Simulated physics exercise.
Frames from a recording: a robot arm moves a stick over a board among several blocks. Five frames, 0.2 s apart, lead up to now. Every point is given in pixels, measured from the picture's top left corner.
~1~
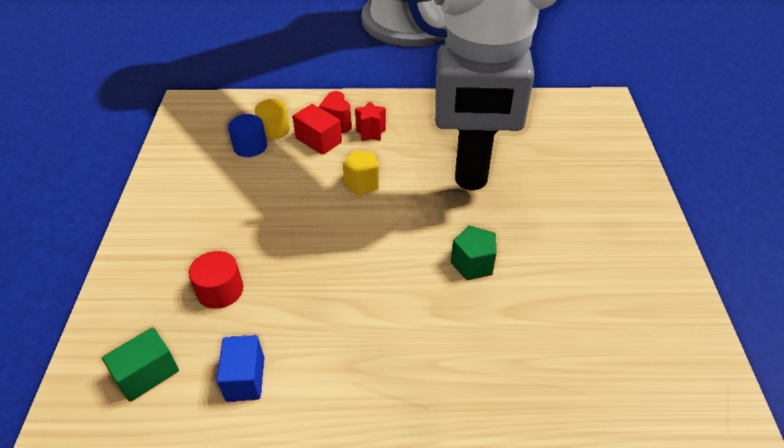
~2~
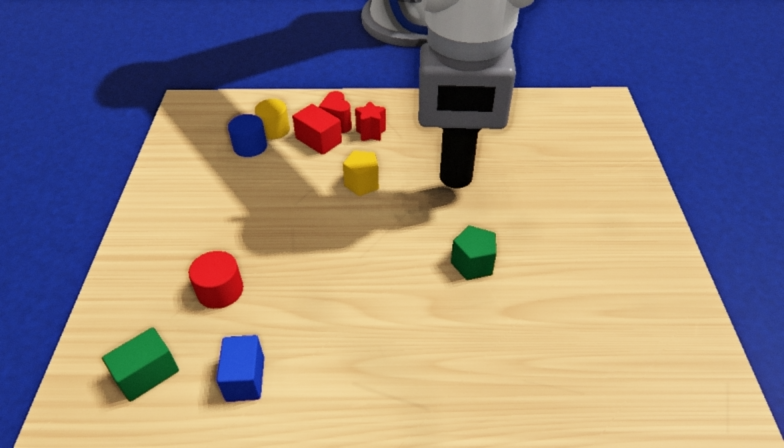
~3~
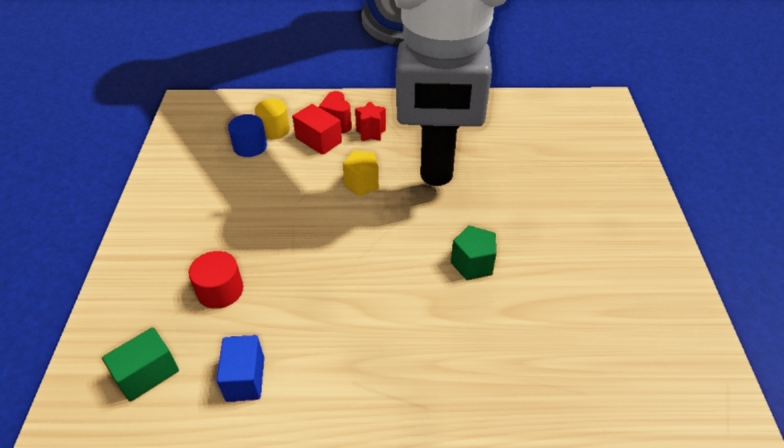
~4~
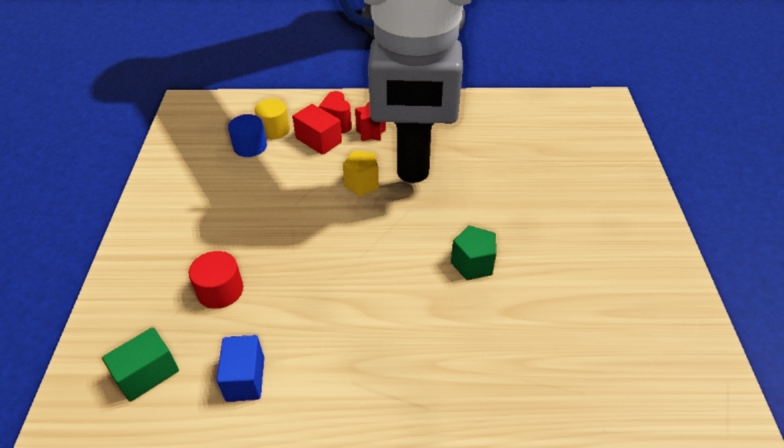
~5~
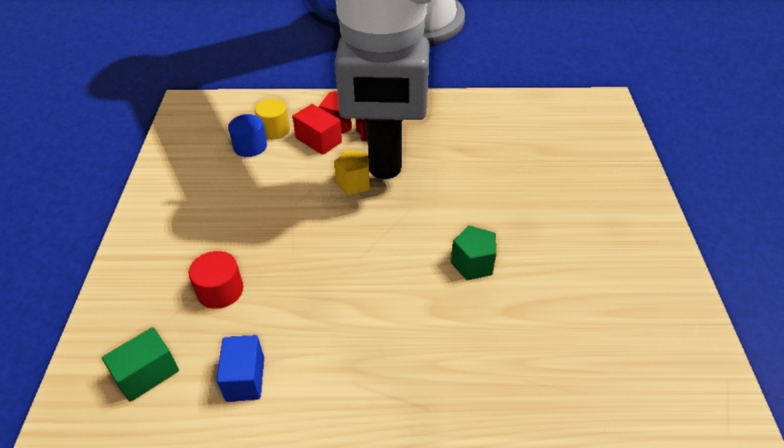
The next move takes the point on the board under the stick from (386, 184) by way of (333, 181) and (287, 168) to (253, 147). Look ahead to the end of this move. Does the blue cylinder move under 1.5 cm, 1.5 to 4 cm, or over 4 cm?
Shift: 1.5 to 4 cm.
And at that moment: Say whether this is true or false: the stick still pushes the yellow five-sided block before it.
Answer: False.
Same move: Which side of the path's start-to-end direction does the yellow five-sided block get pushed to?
Side: Left.
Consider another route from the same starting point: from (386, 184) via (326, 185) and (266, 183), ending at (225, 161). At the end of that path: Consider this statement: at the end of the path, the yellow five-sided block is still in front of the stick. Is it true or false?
That statement is accurate.
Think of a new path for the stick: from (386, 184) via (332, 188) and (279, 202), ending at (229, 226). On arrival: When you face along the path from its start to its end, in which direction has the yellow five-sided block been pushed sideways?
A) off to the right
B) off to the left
Option A.
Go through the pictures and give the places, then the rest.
The first picture shows tip of the stick at (471, 180), middles of tops, blue cylinder at (245, 123), yellow cylinder at (270, 107), yellow five-sided block at (361, 160).
The second picture shows stick at (456, 178), nothing pushed.
The third picture shows stick at (437, 175), nothing pushed.
The fourth picture shows stick at (413, 172), nothing pushed.
The fifth picture shows stick at (385, 169), blue cylinder at (245, 123), yellow cylinder at (270, 107), yellow five-sided block at (353, 160).
The first path, step by step. One third of the way, stick at (331, 166); yellow five-sided block at (300, 154), turned 10° clockwise.
Two thirds of the way, stick at (284, 152); yellow five-sided block at (251, 145).
At the end, stick at (249, 132); blue cylinder at (226, 111); yellow cylinder unmoved; yellow five-sided block at (229, 143), turned 50° anticlockwise.
